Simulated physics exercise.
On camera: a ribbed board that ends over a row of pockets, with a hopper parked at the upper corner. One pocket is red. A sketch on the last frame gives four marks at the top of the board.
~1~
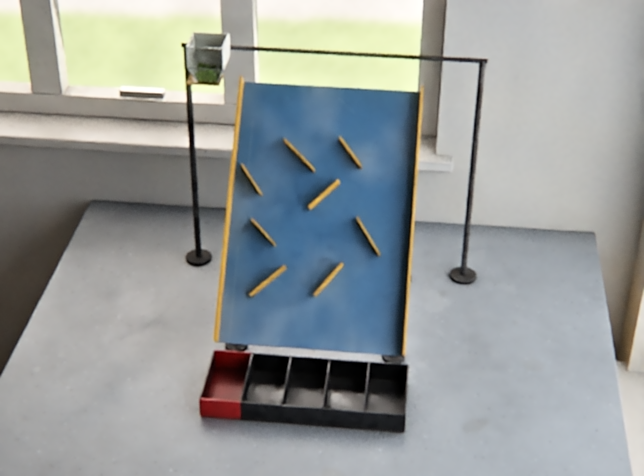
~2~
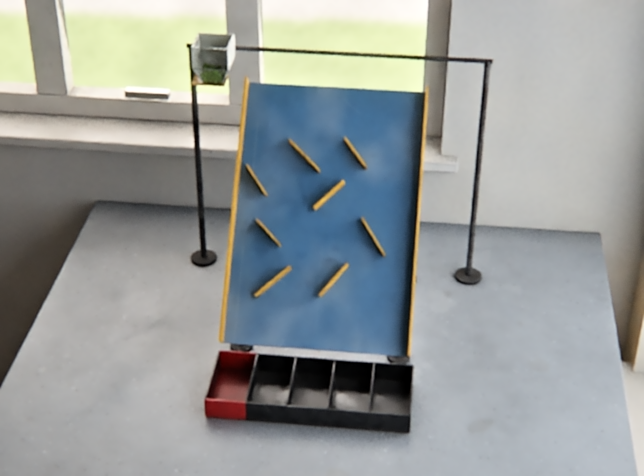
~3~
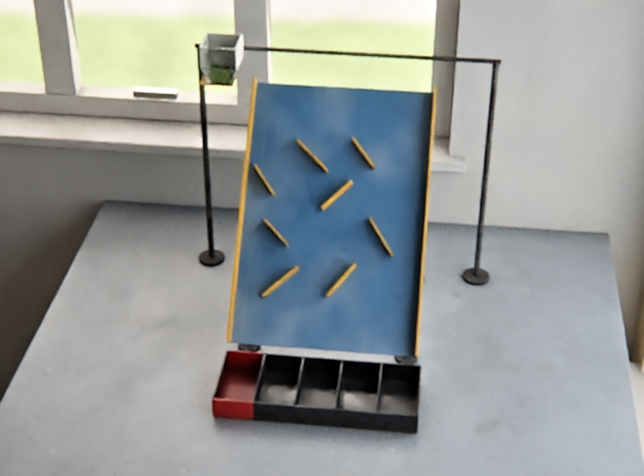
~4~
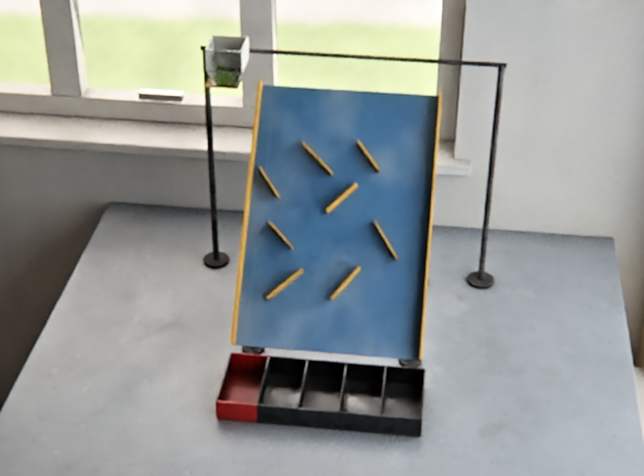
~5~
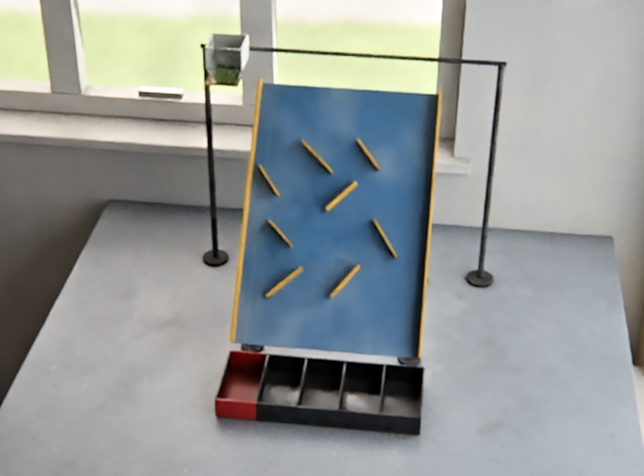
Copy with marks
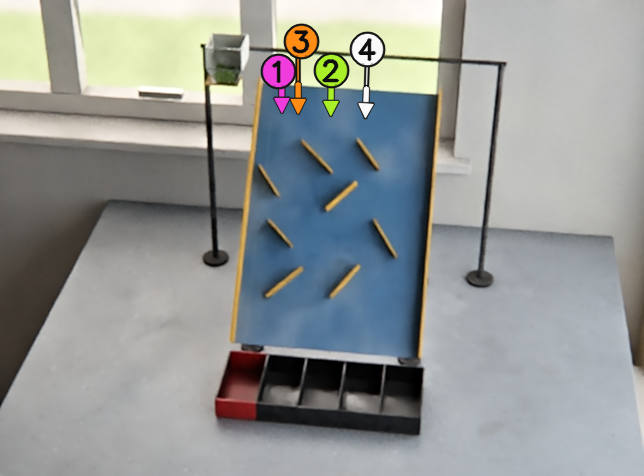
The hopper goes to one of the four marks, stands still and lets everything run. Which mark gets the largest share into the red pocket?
It is 2.
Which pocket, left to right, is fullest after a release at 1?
The third from the left.
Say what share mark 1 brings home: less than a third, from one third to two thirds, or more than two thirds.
Less than a third.
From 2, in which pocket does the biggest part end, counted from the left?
The first from the left.
On the marked copy, mark 1 meets the board at (281, 107); mark 2 meets the board at (330, 110); mark 3 meets the board at (298, 108); mark 4 meets the board at (365, 112).
With 1, a small part in the red pocket, about two thirds in other pockets, about a quarter outside the box.
With 2, about two thirds in the red pocket, about a quarter in other pockets, a small part outside the box.
With 3, about a quarter in the red pocket, about two thirds in other pockets, a small part outside the box.
With 4, about a quarter in the red pocket, about half in other pockets, a small part outside the box.
